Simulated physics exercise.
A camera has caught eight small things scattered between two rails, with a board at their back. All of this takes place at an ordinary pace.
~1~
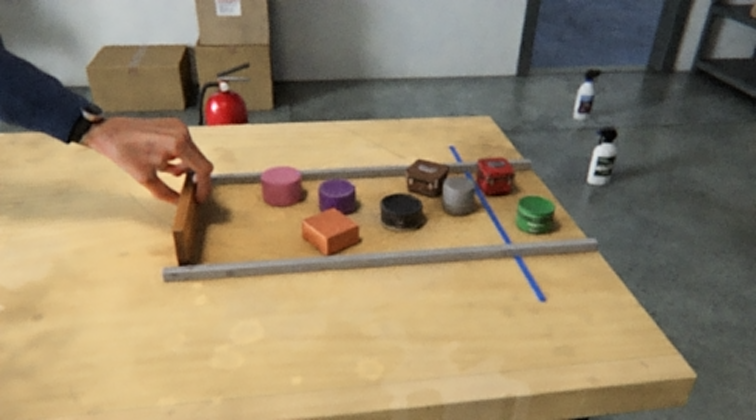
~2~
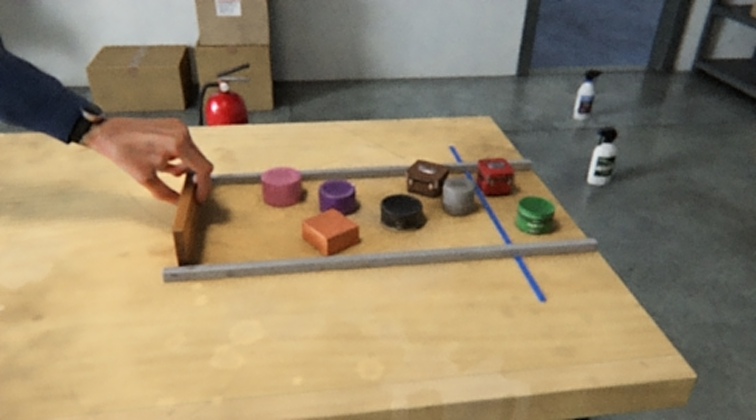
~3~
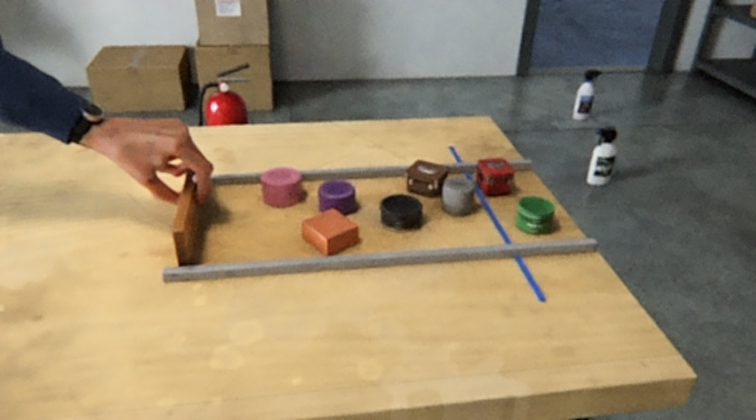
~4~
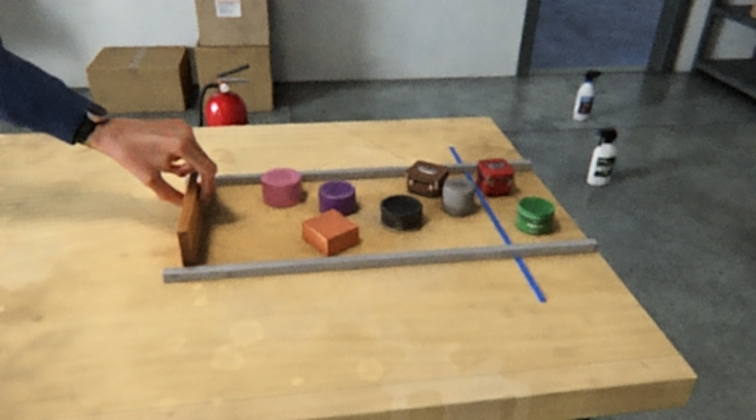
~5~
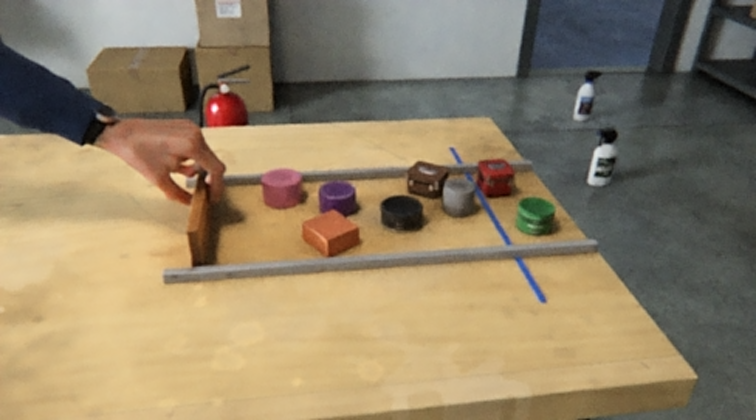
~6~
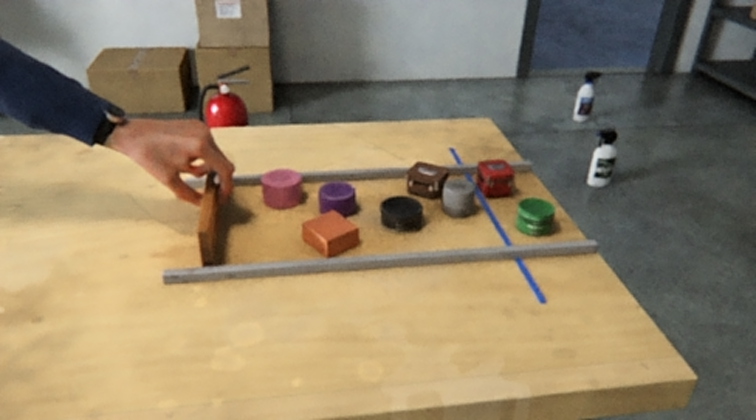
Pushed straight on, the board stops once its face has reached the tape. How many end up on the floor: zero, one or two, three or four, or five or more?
The count that falls off is a single one or a pair.
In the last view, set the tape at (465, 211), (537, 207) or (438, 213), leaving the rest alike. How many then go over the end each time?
The counts come to 0, then 5, then 0.
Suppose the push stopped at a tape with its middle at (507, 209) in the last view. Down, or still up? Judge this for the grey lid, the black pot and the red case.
In that case the grey lid hangs on, the black pot hangs on and the red case slides off.
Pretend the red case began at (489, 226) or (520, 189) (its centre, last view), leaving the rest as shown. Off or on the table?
Per position - saved; not saved.
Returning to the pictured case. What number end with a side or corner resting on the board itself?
The figure is 3.
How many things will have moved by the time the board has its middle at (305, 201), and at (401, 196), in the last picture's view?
The counts are 3 and 6.
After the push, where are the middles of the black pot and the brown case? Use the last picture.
The first comes to rest at (525, 209), and the second at (527, 177).
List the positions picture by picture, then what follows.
Green tub (535, 215); red case (495, 177); grey lid (458, 196); board (191, 205); tape (488, 208), in the first picture.
Red case (495, 177); board (191, 206), in the second picture.
Grey lid (458, 196); purple lid (337, 198), in the third picture.
Green tub (535, 216); orange block (330, 232), in the fourth picture.
Red case (495, 178); pink lid (282, 188), in the fifth picture.
Green tub (535, 217); red case (495, 178); grey lid (459, 198); board (213, 206); tape (488, 210), in the sixth picture.
Early on, none off yet; green tub at rest near (535, 217); red case at rest near (495, 178); grey lid at rest near (459, 198).
A while later, none off yet; green tub at rest near (535, 217); red case at rest near (495, 178); grey lid travelled about its own width near (477, 194).
Finally, the number that fall off is one or two; lost, red case.
